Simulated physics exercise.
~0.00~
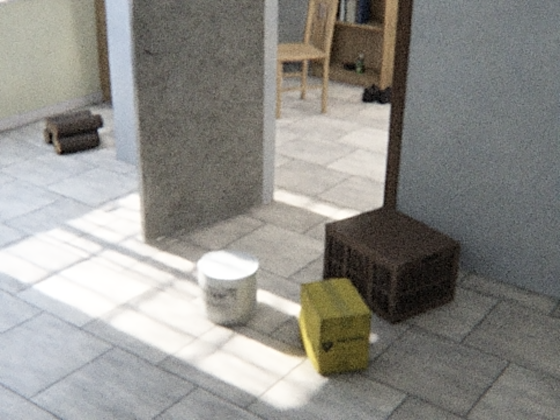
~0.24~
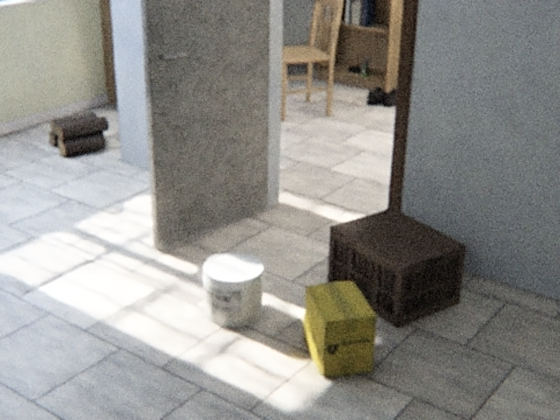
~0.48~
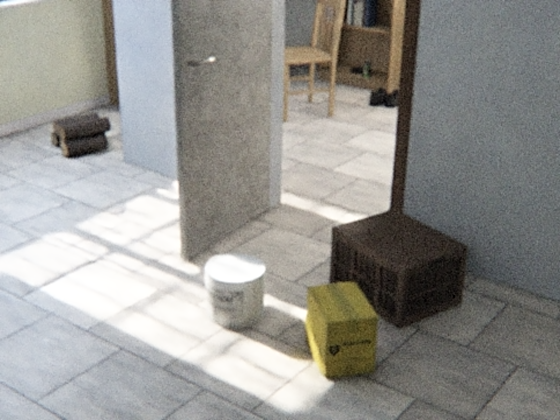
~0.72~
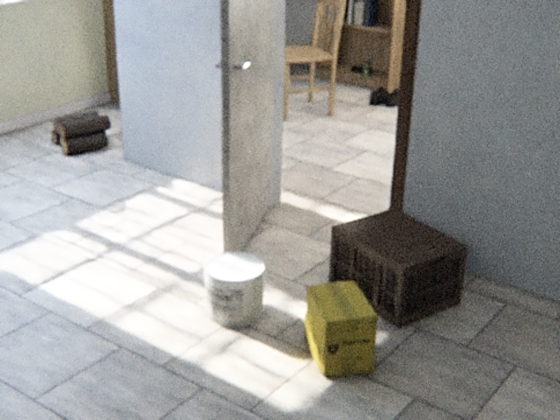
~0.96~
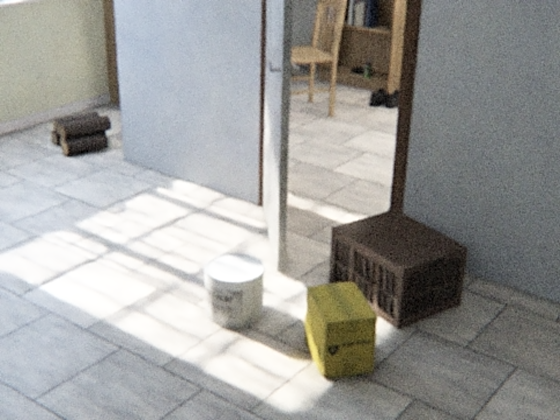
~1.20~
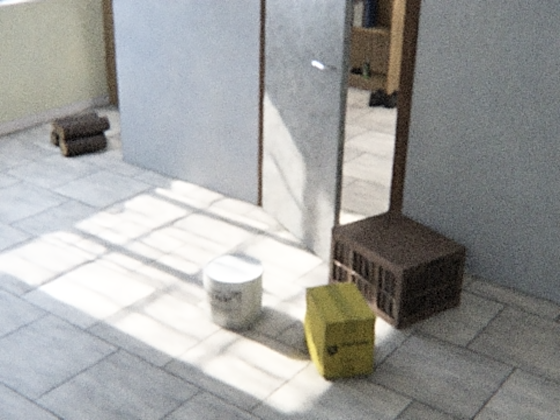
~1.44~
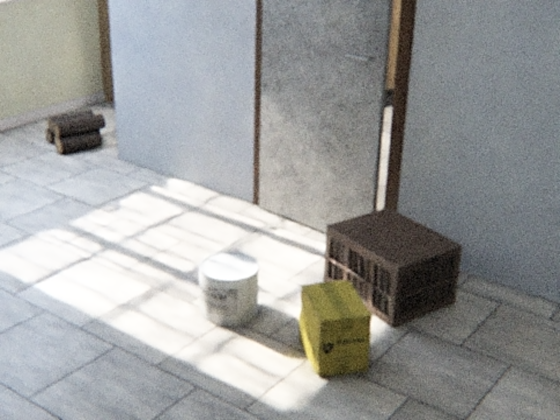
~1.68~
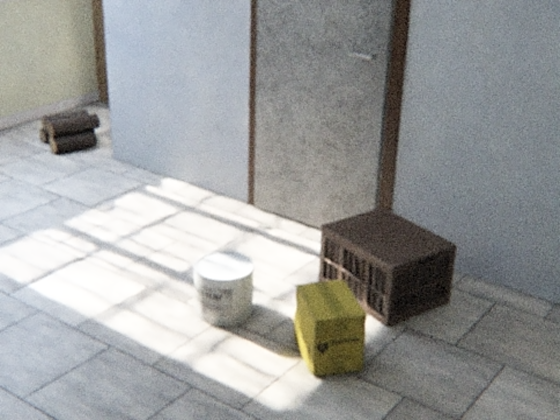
A grey door stands wide open at the start, showing a wooden chair and a bookcase in the room beyond. It begins to swing around towards its frame, turning until it is seen nearly edge-on behind a white pail. The door keeps swinging to the right, hiding the chair and then most of the bookcase as the gap narrows. It passes behind the yellow box and the brown chest without disturbing them, leaving only a thin sliver of the opening. Finally the door shuts fully, while the pail, box and chest remain where they were on the sunlit tiles.
